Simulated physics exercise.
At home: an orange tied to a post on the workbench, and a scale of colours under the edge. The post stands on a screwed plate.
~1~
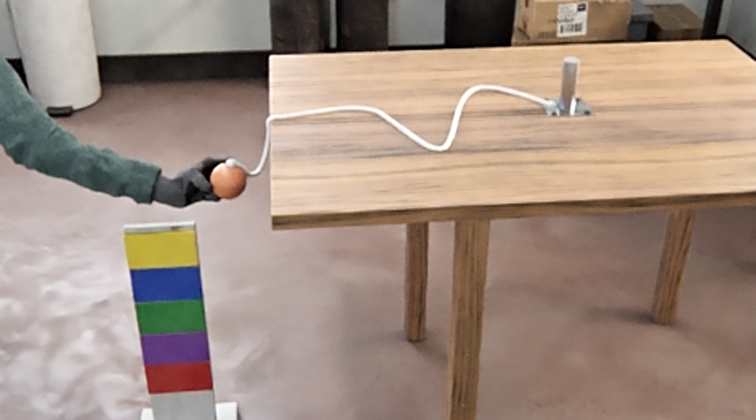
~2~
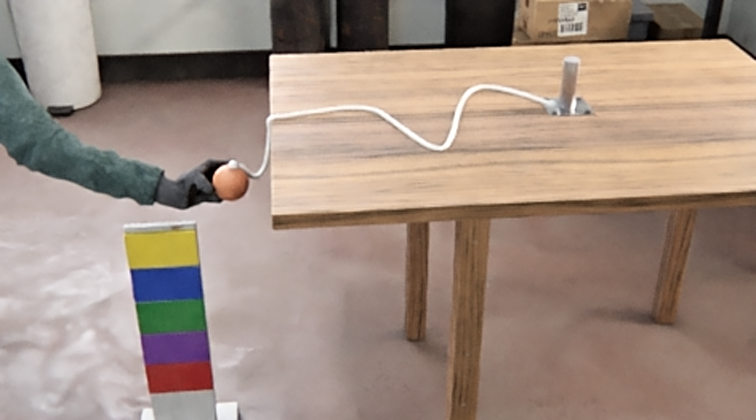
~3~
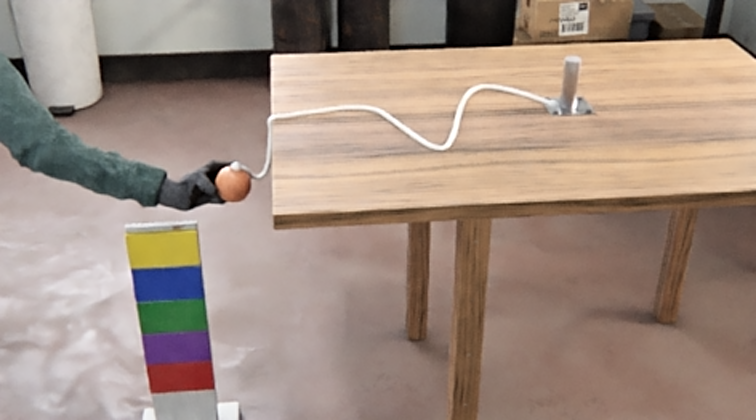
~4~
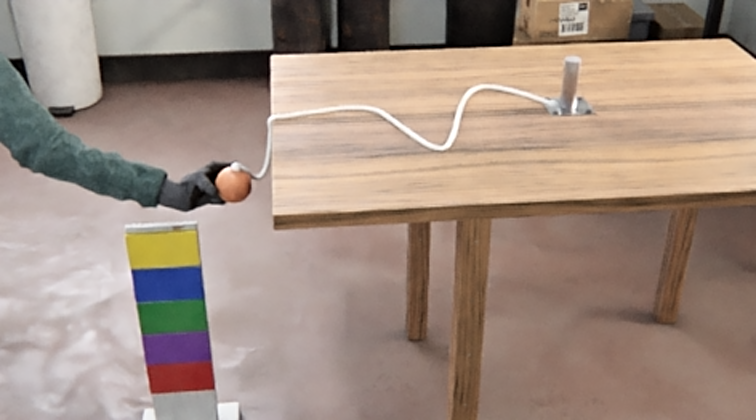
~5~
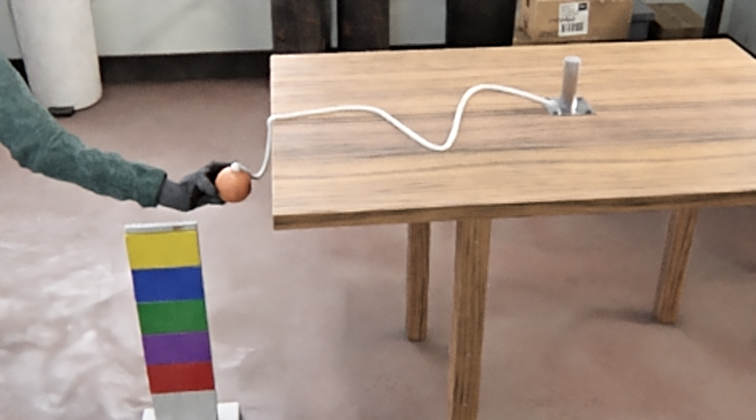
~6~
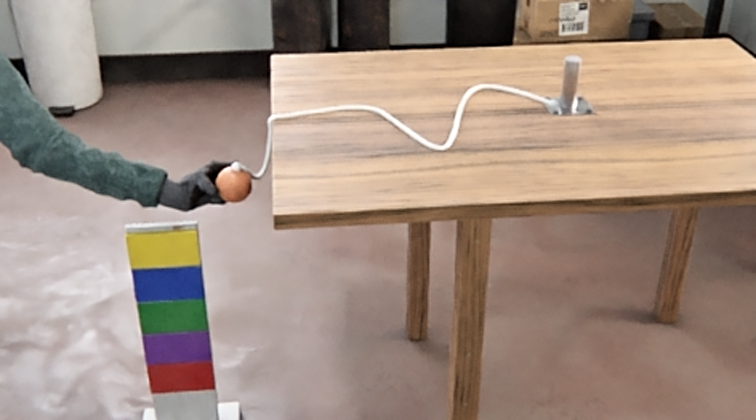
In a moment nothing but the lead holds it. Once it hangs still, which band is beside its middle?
Its centre hangs level with the red band.
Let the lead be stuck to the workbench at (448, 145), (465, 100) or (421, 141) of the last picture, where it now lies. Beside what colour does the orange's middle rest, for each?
Taking them in turn: Blue; purple; blue.
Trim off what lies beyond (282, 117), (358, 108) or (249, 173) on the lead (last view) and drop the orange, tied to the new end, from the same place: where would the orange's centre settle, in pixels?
In that order: (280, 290), (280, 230) and (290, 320).
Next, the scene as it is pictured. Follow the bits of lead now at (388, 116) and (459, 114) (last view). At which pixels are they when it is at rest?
About (275, 171), and the other about (396, 115).
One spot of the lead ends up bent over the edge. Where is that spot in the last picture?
It lies at about (411, 133).
Soon after, orange near (300, 361); level with red.
After that, orange near (283, 358); level with red.
In the end, orange near (288, 360); level with red. Its middle rests at the red band.
